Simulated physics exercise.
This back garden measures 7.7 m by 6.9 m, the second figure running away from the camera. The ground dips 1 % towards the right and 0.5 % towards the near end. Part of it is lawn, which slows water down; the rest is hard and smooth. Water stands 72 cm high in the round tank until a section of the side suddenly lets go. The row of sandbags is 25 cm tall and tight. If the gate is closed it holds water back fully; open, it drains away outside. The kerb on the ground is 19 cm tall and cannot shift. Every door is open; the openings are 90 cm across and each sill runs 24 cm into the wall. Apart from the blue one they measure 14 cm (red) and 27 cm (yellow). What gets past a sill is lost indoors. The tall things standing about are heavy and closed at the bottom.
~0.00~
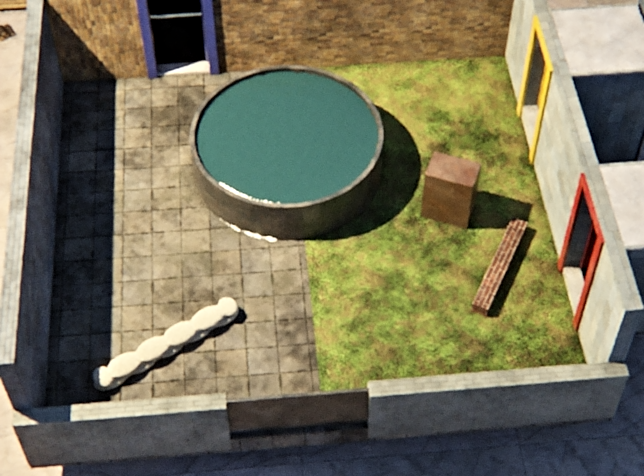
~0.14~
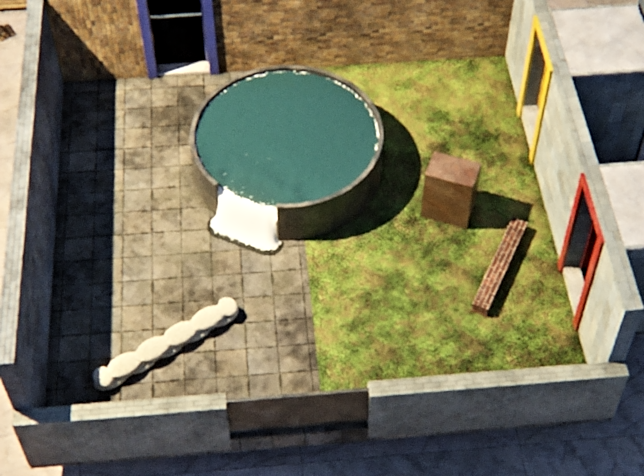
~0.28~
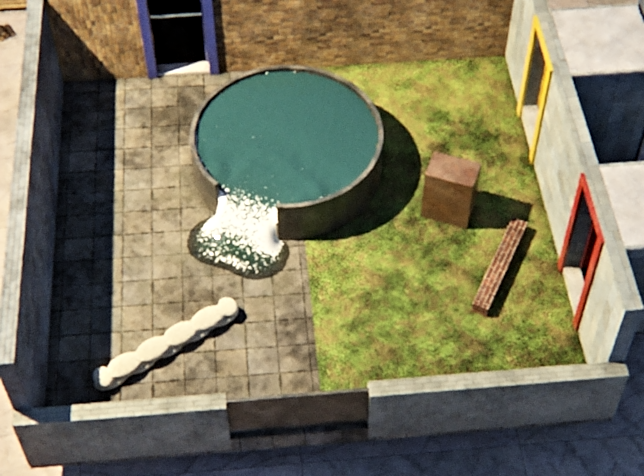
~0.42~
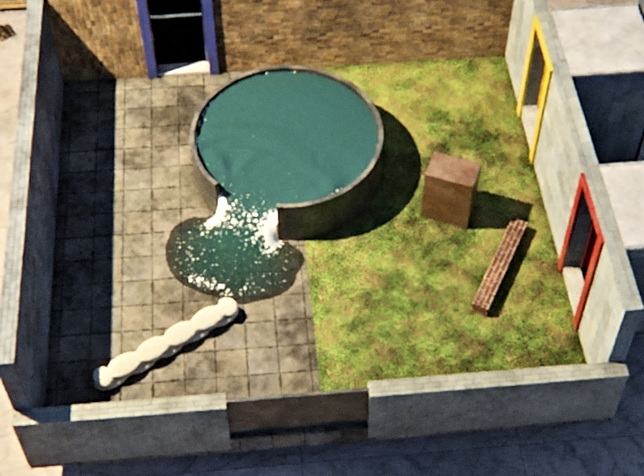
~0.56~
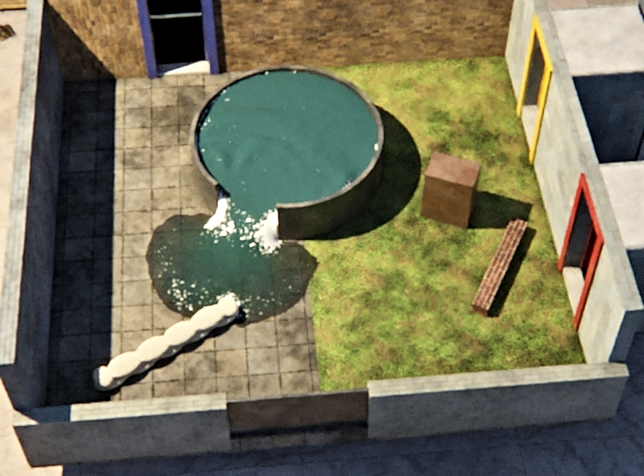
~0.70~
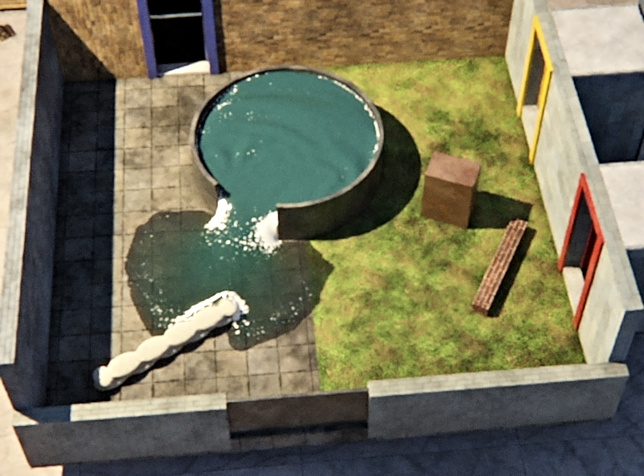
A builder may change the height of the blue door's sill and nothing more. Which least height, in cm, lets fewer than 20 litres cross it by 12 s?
Some 6 cm above the ground.
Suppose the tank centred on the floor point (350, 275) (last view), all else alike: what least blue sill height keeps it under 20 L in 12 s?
About 9.0 cm.
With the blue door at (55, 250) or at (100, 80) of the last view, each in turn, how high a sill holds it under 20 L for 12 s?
About 9.5 and 7.5 cm.
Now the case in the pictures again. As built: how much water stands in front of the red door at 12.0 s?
About 15.5 cm.
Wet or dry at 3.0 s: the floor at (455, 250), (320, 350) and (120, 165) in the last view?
In turn: Still dry, flooded, not reached.
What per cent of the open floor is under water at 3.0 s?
Some 35 per cent of it.
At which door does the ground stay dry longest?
The yellow one.
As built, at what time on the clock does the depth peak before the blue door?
At about 11.0 s.
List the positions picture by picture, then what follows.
The round tank at (287, 136) is whole and still, 72 cm deep; the blue door at (178, 31) is dry, in the first picture.
Water pours out at (247, 221) and has run 0.3 m, to (263, 251); about 9 cm deep outside, 72 cm at the back, in the second picture.
Water pours out at (247, 221) and has run 0.8 m, to (205, 258); about 11 cm deep outside, 72 cm at the back, in the third picture.
Water pours out at (247, 222) and has run 1.3 m, to (194, 285); about 9 cm deep outside, 72 cm at the back, in the fourth picture.
Water pours out at (247, 222) and has run 1.8 m, to (178, 309); about 7 cm deep outside, 72 cm at the back, in the fifth picture.
The front is at (162, 337), 2.3 m from the gap at (247, 221); 4.8 m2 of floor is wet, 70 cm left at the back; the blue door at (178, 31), 3.6 m from the gap, is still 3.1 m from the nearest water, in the sixth picture.
After 1.4 s water covers 25 % of the floor, deepest (42 cm) near (243, 237); it has not reached the blue door.
After 3.0 s water covers 35 % of the floor, deepest (42 cm) near (45, 438); it has not reached the blue door.
After 12.0 s water covers 95 % of the floor, deepest (18 cm) near (587, 396); 8 cm at the blue door, 18 litres in over its 6 cm sill.
At the blue door as built, the water arrived by 5.4 s and peaked near 9 cm at 10.8 s.
Run again over the same 12 s with other heights there, 33 litres in over 5 cm, 12 litres over 6.5 cm. The limit of 20 litres is kept from about 6 cm up.
